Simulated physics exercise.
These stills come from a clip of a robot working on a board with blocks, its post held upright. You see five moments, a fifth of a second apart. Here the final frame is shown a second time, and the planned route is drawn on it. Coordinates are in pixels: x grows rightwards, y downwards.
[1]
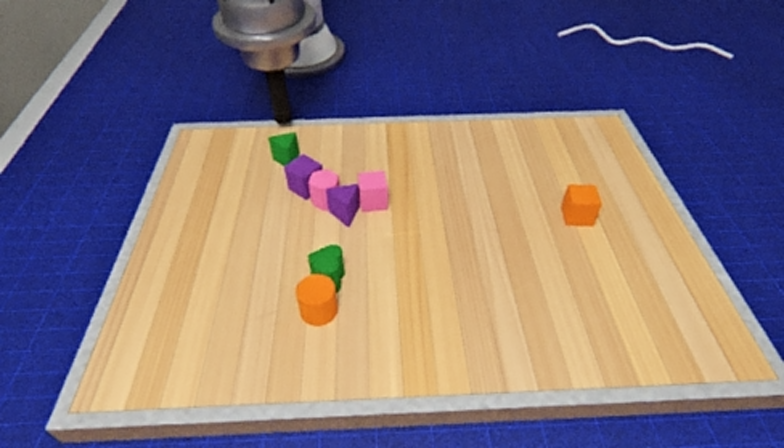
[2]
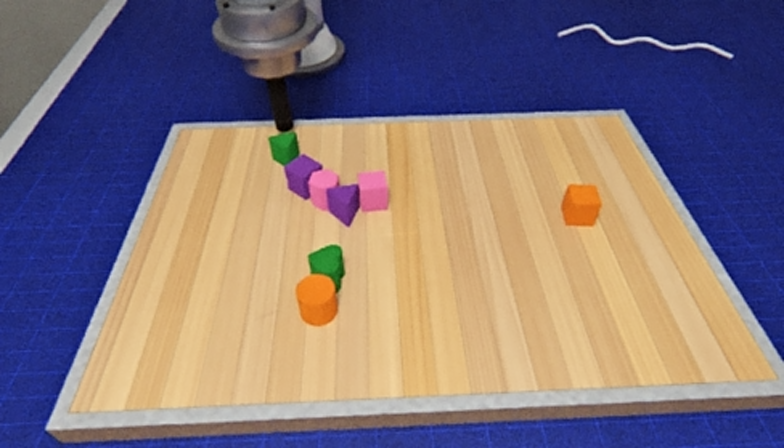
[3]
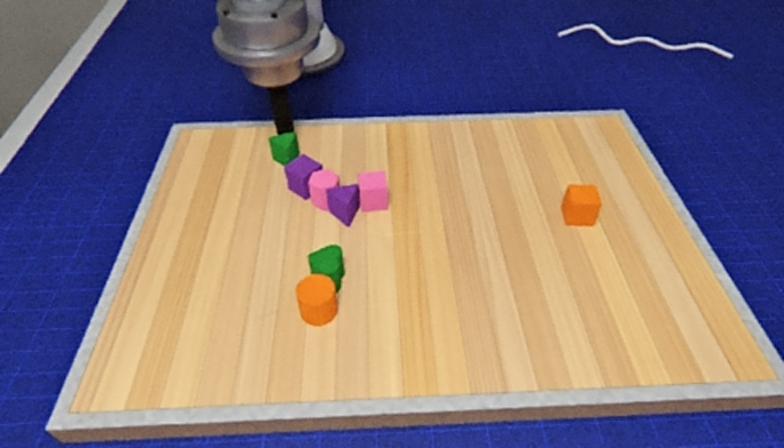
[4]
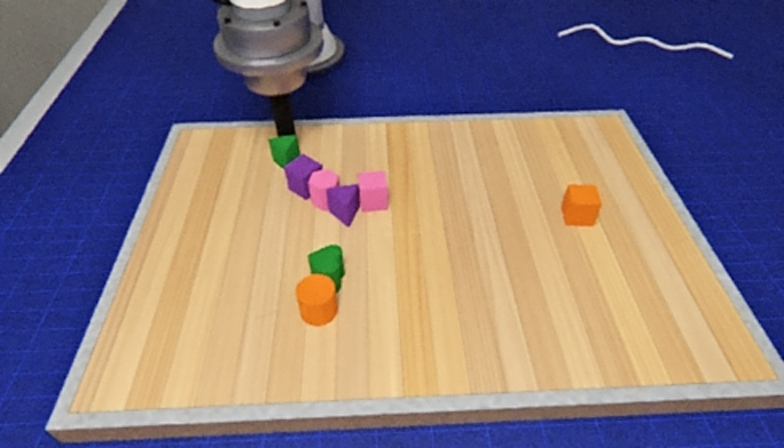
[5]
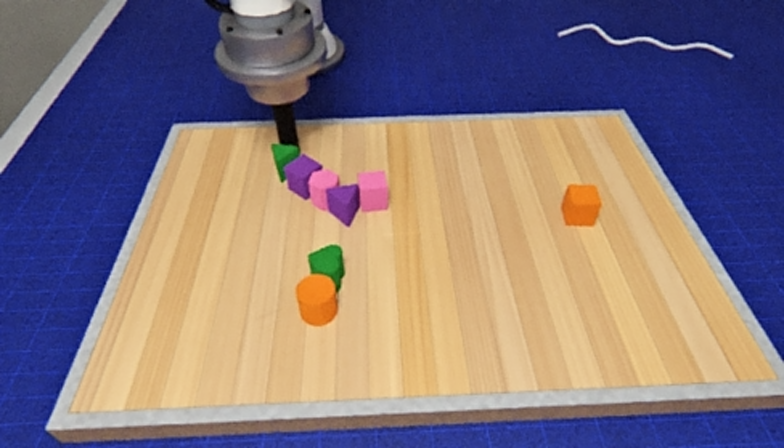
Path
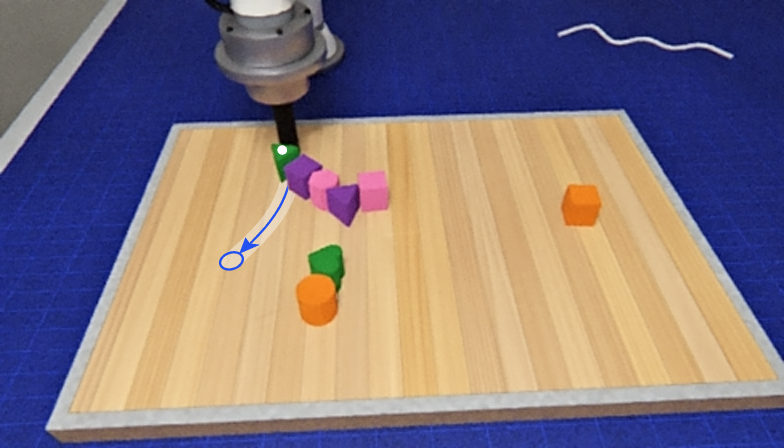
To begin with, a robot arm holds a dark post above a green triangle at the upper left of a wooden board scattered with coloured blocks. The post edges down toward the triangle, then nudges it slightly toward the purple square piece, while the other blocks stay still.
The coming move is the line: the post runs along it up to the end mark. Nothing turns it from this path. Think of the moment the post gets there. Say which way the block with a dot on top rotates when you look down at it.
From the top: Clockwise.
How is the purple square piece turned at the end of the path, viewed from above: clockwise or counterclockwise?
The sense of turning is anti-clockwise.
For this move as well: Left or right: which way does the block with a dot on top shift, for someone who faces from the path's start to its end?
Taking start-to-end as forward, the block's sideways shift goes to the right.
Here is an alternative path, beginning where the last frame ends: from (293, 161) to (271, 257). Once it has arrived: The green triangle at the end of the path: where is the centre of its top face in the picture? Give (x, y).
Its top middle is near (248, 215).
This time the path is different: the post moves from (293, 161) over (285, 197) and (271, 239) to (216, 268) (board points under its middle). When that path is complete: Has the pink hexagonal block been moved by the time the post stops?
That would be a yes.
Path on the board, from (293, 161) by way of (286, 192) and (267, 226) to (232, 261); the dot is on the green triangle.
What follows on the original path. One third of the way, post (285, 184); green triangle (269, 181); purple square piece (305, 172), turned 30° anticlockwise; pink hexagonal block (330, 181); purple triangle (346, 194).
Two thirds of the way, post (264, 218); green triangle (239, 210), turned 70° clockwise; purple square piece (305, 172), turned 30° anticlockwise; pink hexagonal block (331, 181); purple triangle (346, 194).
At the end, post (229, 253); green triangle (218, 221), turned 110° clockwise; purple square piece (305, 172), turned 30° anticlockwise; pink hexagonal block (331, 181); purple triangle (346, 194).
